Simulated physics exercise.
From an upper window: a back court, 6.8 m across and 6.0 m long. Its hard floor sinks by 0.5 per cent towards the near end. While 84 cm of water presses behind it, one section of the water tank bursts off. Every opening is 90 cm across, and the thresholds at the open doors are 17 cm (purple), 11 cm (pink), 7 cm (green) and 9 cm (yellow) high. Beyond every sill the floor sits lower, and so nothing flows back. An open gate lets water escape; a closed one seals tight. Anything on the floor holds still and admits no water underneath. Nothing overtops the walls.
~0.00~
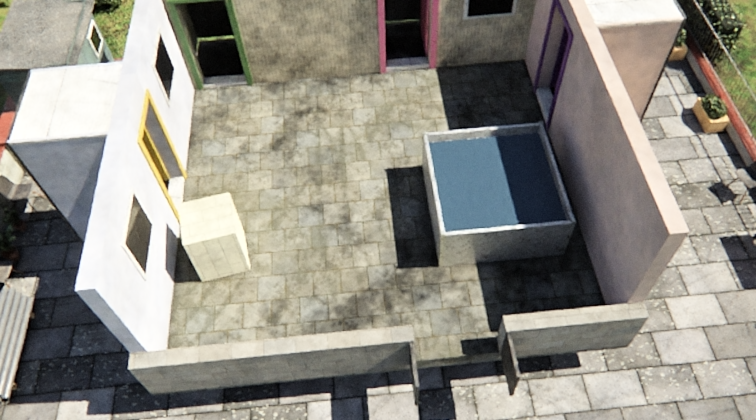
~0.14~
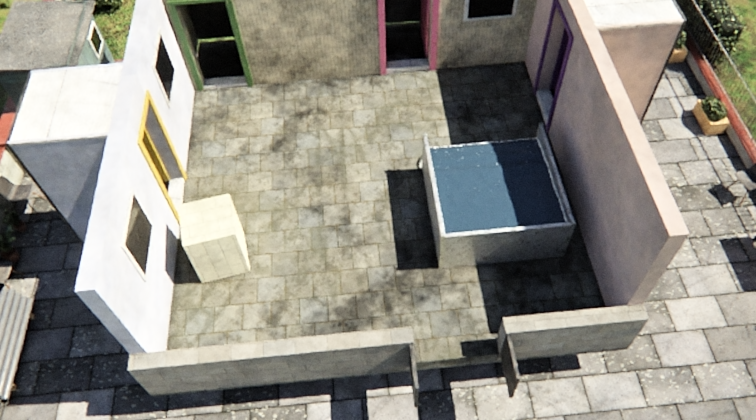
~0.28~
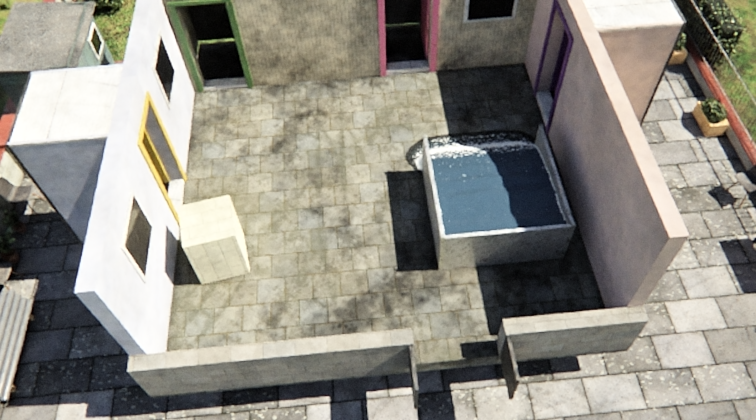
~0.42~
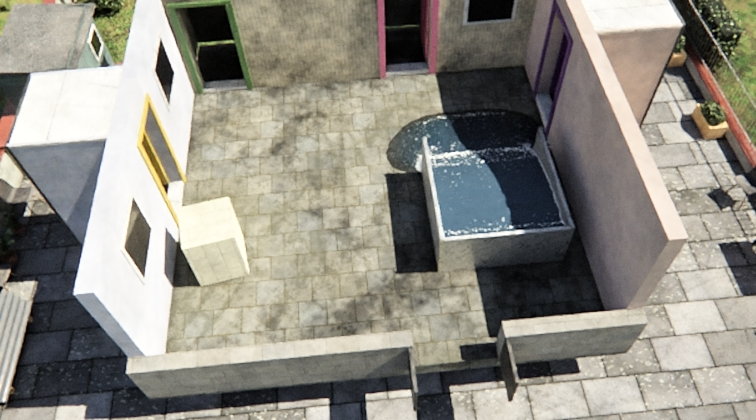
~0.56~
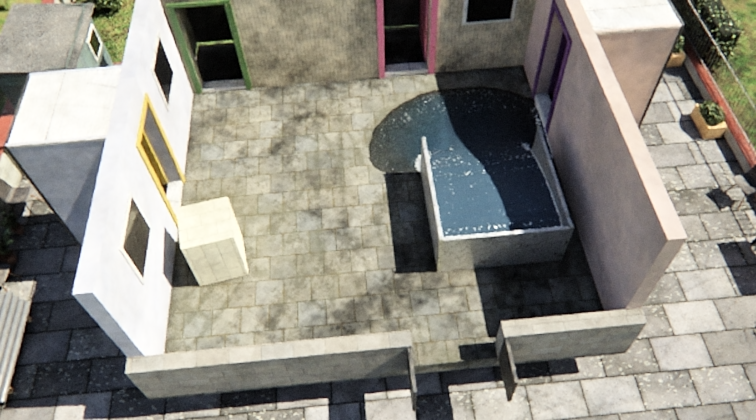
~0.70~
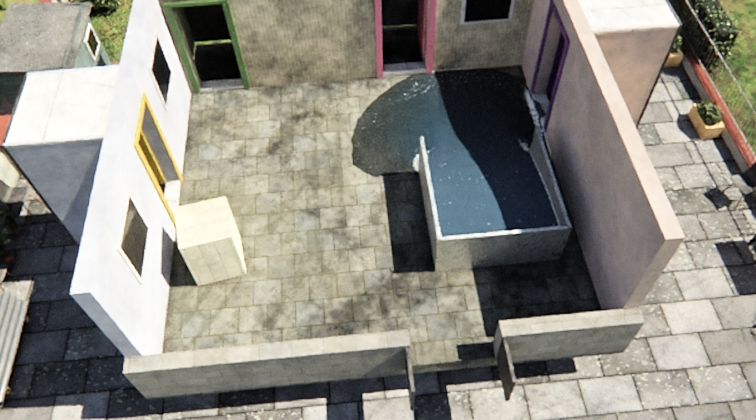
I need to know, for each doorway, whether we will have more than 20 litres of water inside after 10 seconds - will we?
Result: Purple door: Surplus; pink door: Surplus; green door: Surplus; yellow door: Surplus.
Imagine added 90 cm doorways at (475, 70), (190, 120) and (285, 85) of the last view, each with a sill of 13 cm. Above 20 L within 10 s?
Taking them in order, the first gets enough, the second enough and the third too little.
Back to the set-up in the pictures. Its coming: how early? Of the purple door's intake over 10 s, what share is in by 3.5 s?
Fraction in by then: Around 90 per cent.
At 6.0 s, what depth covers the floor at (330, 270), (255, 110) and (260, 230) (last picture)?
Spot one 1 cm, spot two 6 cm, spot three 8 cm.
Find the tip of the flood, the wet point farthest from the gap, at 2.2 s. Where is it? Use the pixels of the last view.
Point: Roughly (218, 94) in the last view.
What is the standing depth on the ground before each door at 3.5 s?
In centimetres, the purple door has 23, the pink door 20, the green door 7 and the yellow door 2.
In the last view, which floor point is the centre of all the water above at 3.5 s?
Its balance point sits around (412, 134).
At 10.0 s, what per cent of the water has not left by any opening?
It comes to near 80 per cent.
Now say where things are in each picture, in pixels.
The first frame shows the water tank at (495, 179) is whole and still, 84 cm deep.
In the second frame, water pours out on the water tank's far side and has run 1.1 m, to (420, 167); typically 11 cm deep outside, 84 cm at the water tank's back.
In the third frame, the front is at (411, 154), 1.3 m from the gap on the water tank's far side; 1.6 m2 of floor is under water; 84 cm left at the back of the water tank.
In the fourth frame, the front is at (393, 146), 1.7 m from the gap on the water tank's far side; 3.5 m2 of floor is under water; 77 cm left at the back of the water tank.
In the fifth frame, the front is at (499, 91), 2.1 m from the gap on the water tank's far side; 5.6 m2 of floor is under water; 71 cm left at the back of the water tank.
In the sixth frame, the front is at (422, 74), 2.7 m from the gap on the water tank's far side; 7.7 m2 of floor is under water; 72 cm left at the back of the water tank.
After 1.4 s water covers 25 % of the floor and is deepest (59 cm) near (514, 69); purple door 23 cm at the sill, 1 L in, pink door 34 cm at the sill, 72 L in, green door not reached, yellow door not reached.
After 2.2 s water covers 30 % of the floor and is deepest (45 cm) near (497, 70); purple door 29 cm at the sill, 15 L in, pink door 34 cm at the sill, 206 L in, green door 2 cm at the sill, 0 L in, yellow door not reached.
After 3.5 s water covers 45 % of the floor and is deepest (30 cm) near (191, 96); purple door 23 cm at the sill, 89 L in, pink door 20 cm at the sill, 318 L in, green door 7 cm at the sill, 0 L in, yellow door not reached.
After 6.0 s water covers 75 % of the floor and is deepest (27 cm) near (177, 227); purple door 9 cm at the sill, 99 L in, pink door 8 cm at the sill, 342 L in, green door 15 cm at the sill, 55 L in, yellow door 12 cm at the sill, 16 L in.
After 10.0 s water covers 95 % of the floor and is deepest (12 cm) near (328, 358); purple door 7 cm at the sill, 99 L in, pink door 4 cm at the sill, 342 L in, green door 7 cm at the sill, 96 L in, yellow door 9 cm at the sill, 57 L in.
